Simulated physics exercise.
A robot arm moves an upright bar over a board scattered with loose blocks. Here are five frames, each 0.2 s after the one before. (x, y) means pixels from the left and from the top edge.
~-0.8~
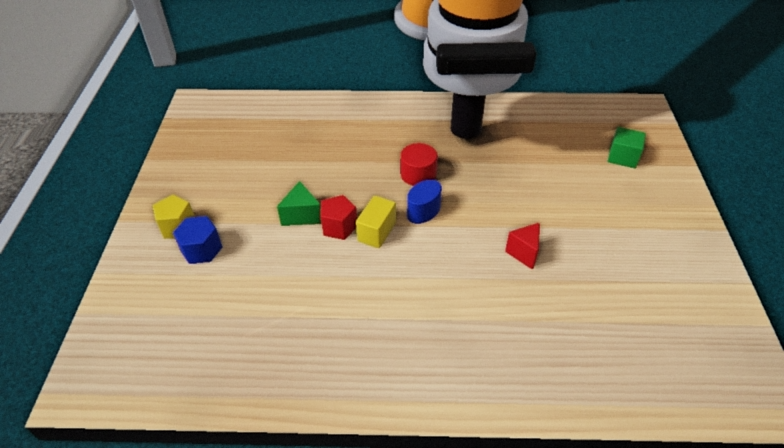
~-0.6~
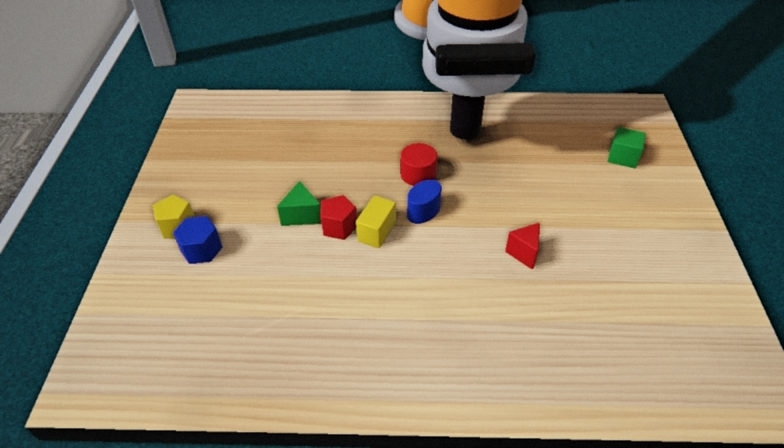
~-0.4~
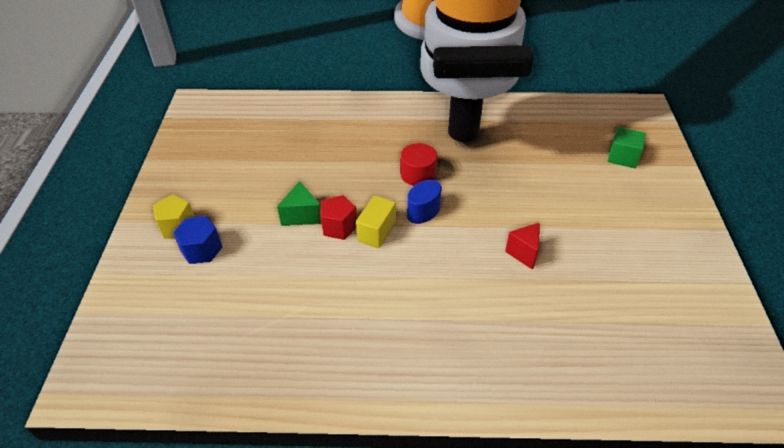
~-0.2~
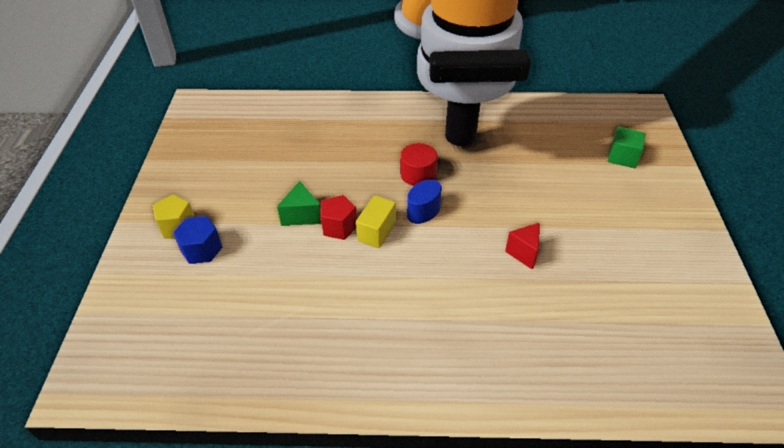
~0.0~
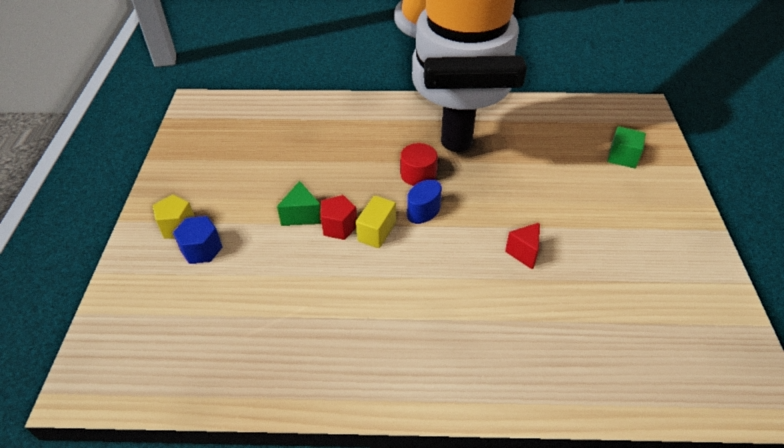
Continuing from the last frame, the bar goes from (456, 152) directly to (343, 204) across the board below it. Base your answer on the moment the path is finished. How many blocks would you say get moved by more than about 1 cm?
My best guess is that three blocks or more move over 1 cm.
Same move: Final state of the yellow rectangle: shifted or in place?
Moved away.
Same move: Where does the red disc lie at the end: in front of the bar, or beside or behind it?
Kept ahead.
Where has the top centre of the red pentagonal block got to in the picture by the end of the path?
It comes to (311, 237).
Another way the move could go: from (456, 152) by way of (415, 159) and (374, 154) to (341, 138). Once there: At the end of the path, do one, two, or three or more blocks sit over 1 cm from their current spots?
The way I see it, the answer is one.
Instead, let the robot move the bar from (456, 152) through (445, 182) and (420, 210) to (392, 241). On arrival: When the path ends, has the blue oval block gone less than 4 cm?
No.
The first path, step by step. One third of the way, bar at (420, 159); red disc at (397, 167).
Two thirds of the way, bar at (383, 177); yellow rectangle at (374, 218), turned 20° anticlockwise; red disc at (362, 188).
At the end, bar at (342, 194); green triangle at (294, 198), turned 30° clockwise; red pentagonal block at (311, 237), turned 20° anticlockwise; yellow rectangle at (371, 224), turned 50° anticlockwise; red disc at (327, 210).
